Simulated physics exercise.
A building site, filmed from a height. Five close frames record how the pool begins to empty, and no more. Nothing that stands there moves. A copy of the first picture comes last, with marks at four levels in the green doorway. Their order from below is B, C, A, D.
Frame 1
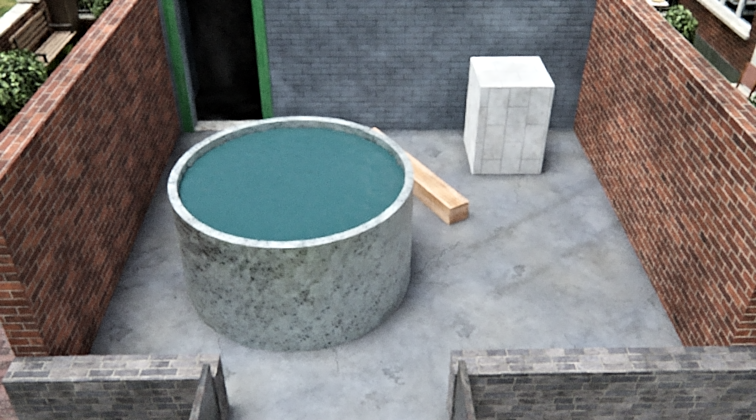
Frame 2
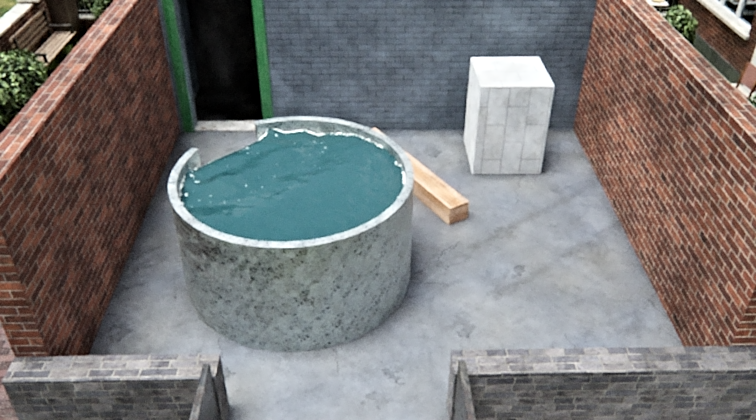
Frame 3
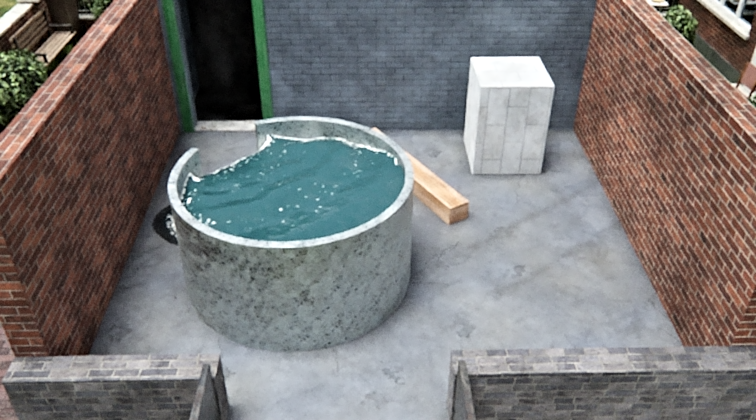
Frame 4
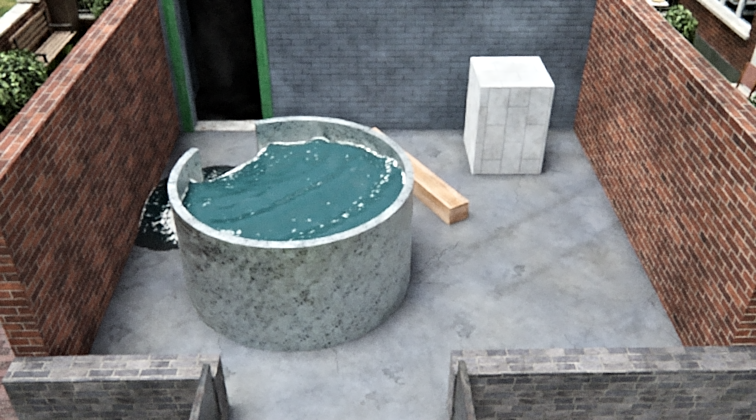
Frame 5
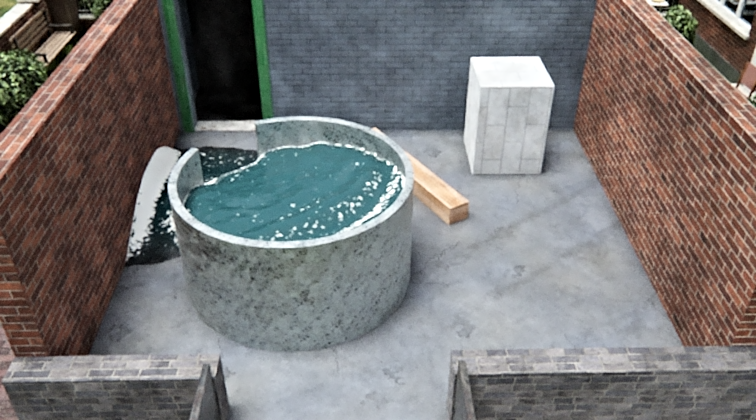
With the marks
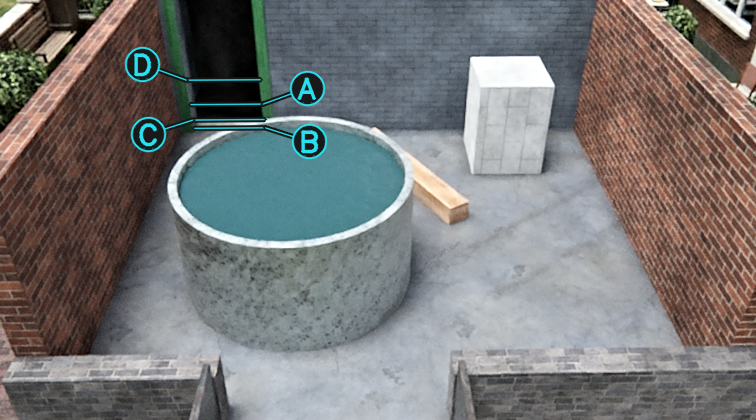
A building site yard between red brick side walls and a grey back wall is seen from above by a still camera. A round grey tank of blue-green water stands left of centre, near a green-framed doorway, with a timber beam and pale block to its right. A gap opens in its back-left rim, the water churns with white flecks, and dark water pours out, spreading along the left wall, where a pale curved shape appears.
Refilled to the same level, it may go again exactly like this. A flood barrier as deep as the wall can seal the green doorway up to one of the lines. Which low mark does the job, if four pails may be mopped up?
I would pick line D.
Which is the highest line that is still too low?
Here it is line A.
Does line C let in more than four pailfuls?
Yes, it does.
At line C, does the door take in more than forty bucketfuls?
Yes.
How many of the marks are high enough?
One.
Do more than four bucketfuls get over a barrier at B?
Yes.
On the marked copy, A at (226, 104); B at (229, 128); C at (228, 119); D at (223, 79); from the bottom up B, C, A, D.
With A, some 20 bucketfuls get in.
With B, dozens of bucketfuls pour in.
With C, dozens of bucketfuls pour in.
With D, a splash gets over, under a bucket.
